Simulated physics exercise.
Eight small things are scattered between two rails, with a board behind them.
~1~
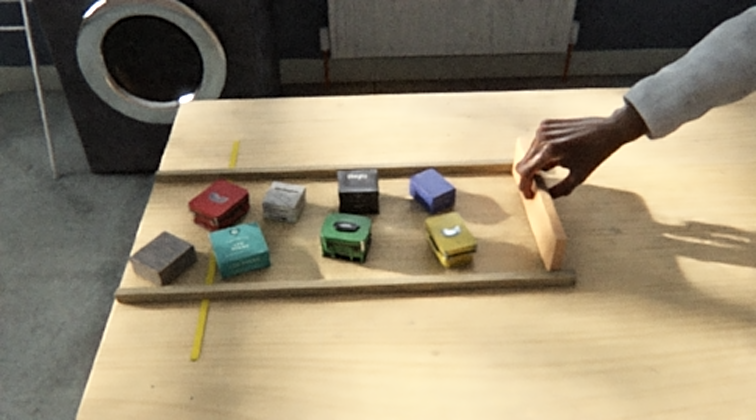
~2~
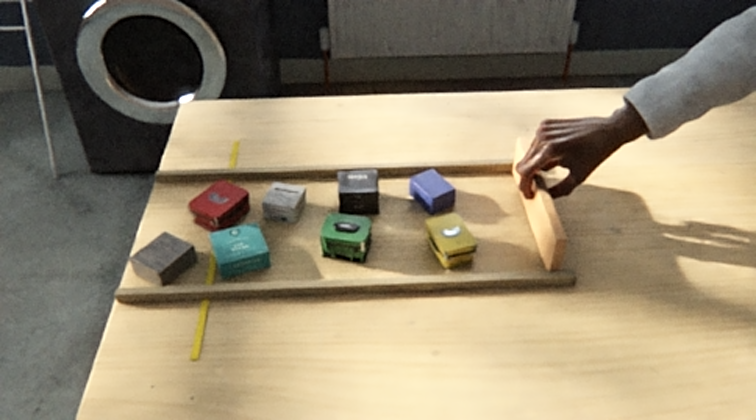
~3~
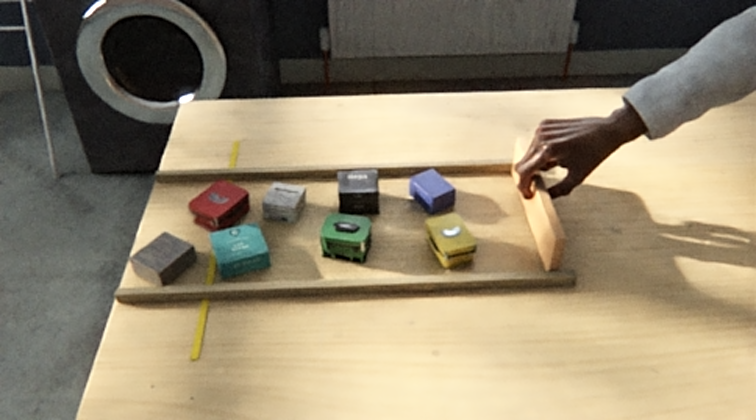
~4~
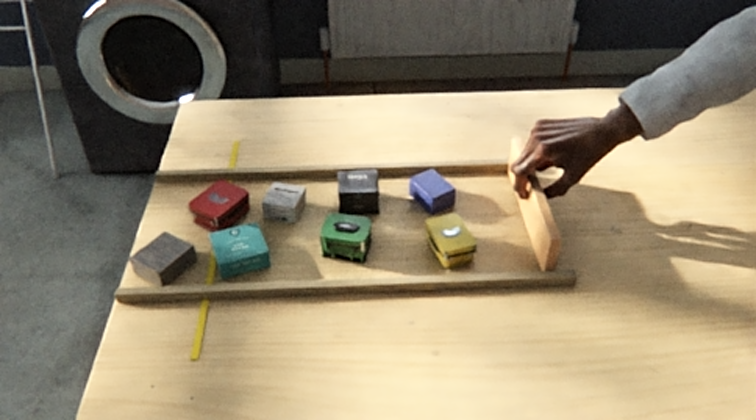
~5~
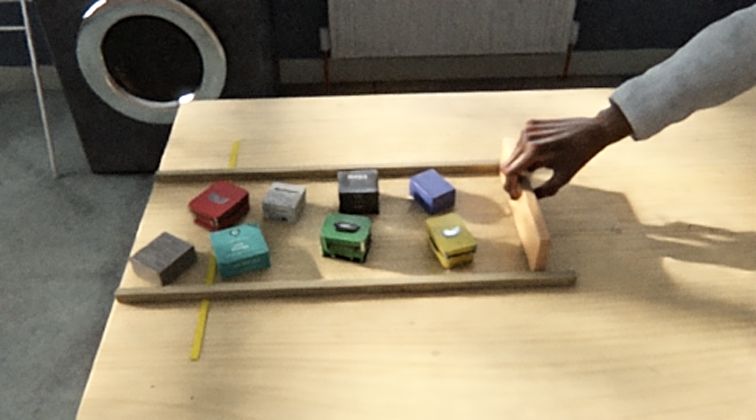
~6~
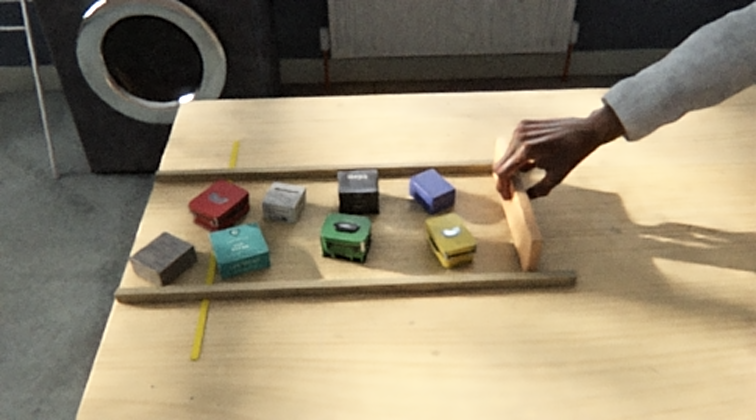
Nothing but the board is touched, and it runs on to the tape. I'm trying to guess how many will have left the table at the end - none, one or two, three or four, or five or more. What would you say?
Three to four go over.
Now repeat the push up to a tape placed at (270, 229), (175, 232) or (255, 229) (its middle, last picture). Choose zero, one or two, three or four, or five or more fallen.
The falls would be either one or two; five or over; either one or two.
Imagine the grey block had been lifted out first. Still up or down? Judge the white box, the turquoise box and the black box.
As for the white box, it drops; the turquoise box drops; and the black box holds.
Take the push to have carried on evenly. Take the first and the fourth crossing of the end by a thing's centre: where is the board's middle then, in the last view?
(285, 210) and (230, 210).
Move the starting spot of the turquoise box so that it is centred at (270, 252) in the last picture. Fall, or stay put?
It goes down.
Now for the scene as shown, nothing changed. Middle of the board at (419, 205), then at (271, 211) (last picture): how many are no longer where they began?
Counting first: 2, next 8.
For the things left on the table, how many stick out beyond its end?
That'd be 0.
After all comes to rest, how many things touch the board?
Count recorded: 2.
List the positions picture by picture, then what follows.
The first picture shows grey block (164, 258); red case (221, 207); turquoise box (240, 249); board (537, 201); tape (219, 231).
The second picture shows red case (221, 207); green case (347, 238).
The third picture shows turquoise box (240, 250); yellow case (450, 242).
The fourth picture shows grey block (164, 259); black box (358, 192).
The fifth picture shows red case (221, 207); blue block (432, 191).
The sixth picture shows grey block (164, 259); red case (221, 207); turquoise box (240, 250); board (515, 202); tape (219, 231).
Early on, none off yet; grey block at rest near (164, 259); red case at rest near (221, 207); turquoise box at rest near (240, 250).
Finally, the number that fall off is three or four; lost, white box, turquoise box, red case and grey block.
